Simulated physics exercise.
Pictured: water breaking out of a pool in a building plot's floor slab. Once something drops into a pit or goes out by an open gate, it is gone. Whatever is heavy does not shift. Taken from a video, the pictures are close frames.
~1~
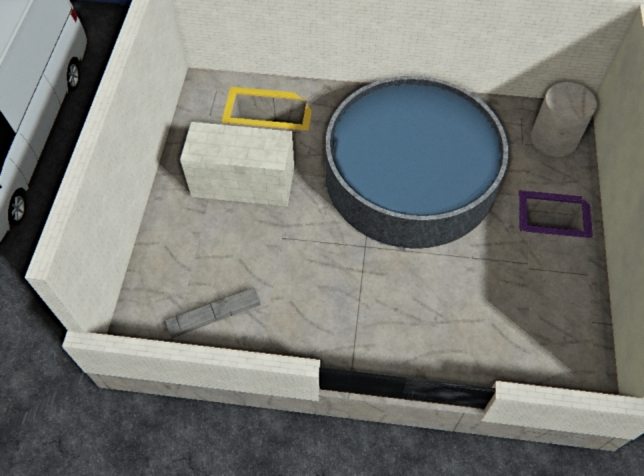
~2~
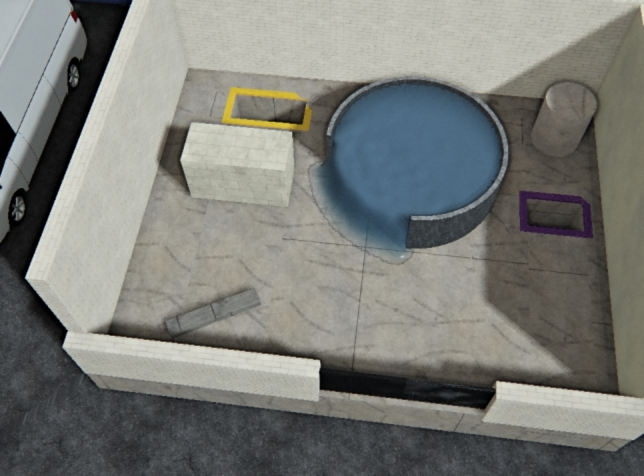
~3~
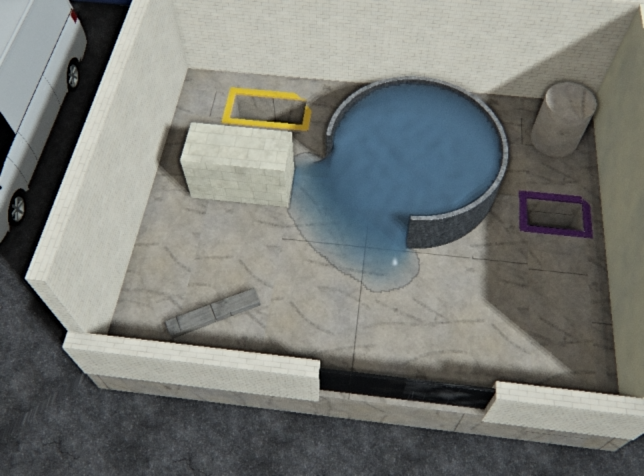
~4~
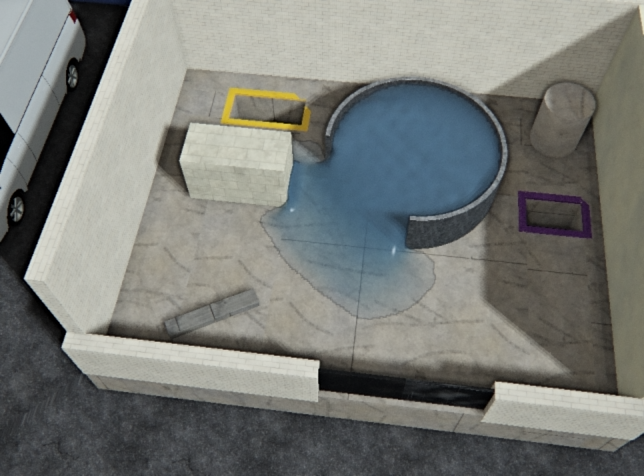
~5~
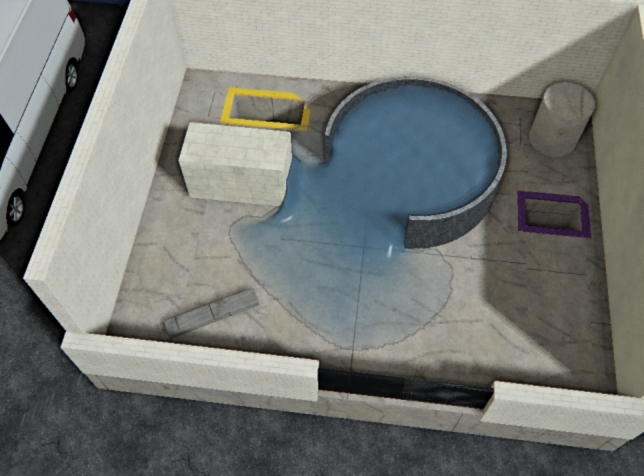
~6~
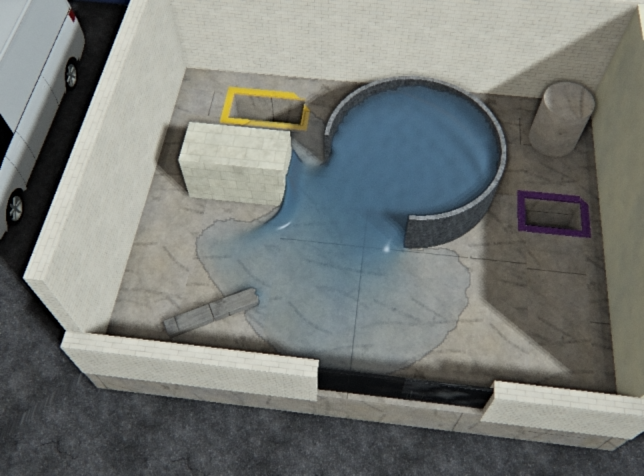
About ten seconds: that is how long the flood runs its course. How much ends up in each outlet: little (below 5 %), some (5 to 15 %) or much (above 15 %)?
Outlet by outlet: Gate - little, yellow pit - much, purple pit - some.
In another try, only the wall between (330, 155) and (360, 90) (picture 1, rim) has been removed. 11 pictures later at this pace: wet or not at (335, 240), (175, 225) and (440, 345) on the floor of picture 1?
The first would be drenched, the second drenched and the third still unwetted.
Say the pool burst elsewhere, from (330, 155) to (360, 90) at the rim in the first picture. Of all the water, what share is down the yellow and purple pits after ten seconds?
Yellow about 55 %, purple about 0 %.
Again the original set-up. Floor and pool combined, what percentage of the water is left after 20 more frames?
I make it around 98 per cent.
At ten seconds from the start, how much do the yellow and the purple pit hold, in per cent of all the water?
The first comes to roughly 22 percent, the second to roughly 10 percent.
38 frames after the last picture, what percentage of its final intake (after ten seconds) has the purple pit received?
By then roughly 15 percent of the ten-second total is in.
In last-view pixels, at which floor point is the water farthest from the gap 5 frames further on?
Somewhere about (101, 353).
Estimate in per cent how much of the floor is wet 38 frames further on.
Close to 95 %.
A moment on, water covers 45 % of the floor; the gate 0 %, the yellow pit 1 %, the purple pit 0 %.
Next, water covers 50 % of the floor; the gate 0 %, the yellow pit 2 %, the purple pit 0 %.
Then, water covers 75 % of the floor; the gate 0 %, the yellow pit 3 %, the purple pit 0 %.
Later, water covers 95 % of the floor; the gate 0 %, the yellow pit 11 %, the purple pit 2 %.
In the end, water covers 100 % of the floor; the gate 0 %, the yellow pit 22 %, the purple pit 10 %.
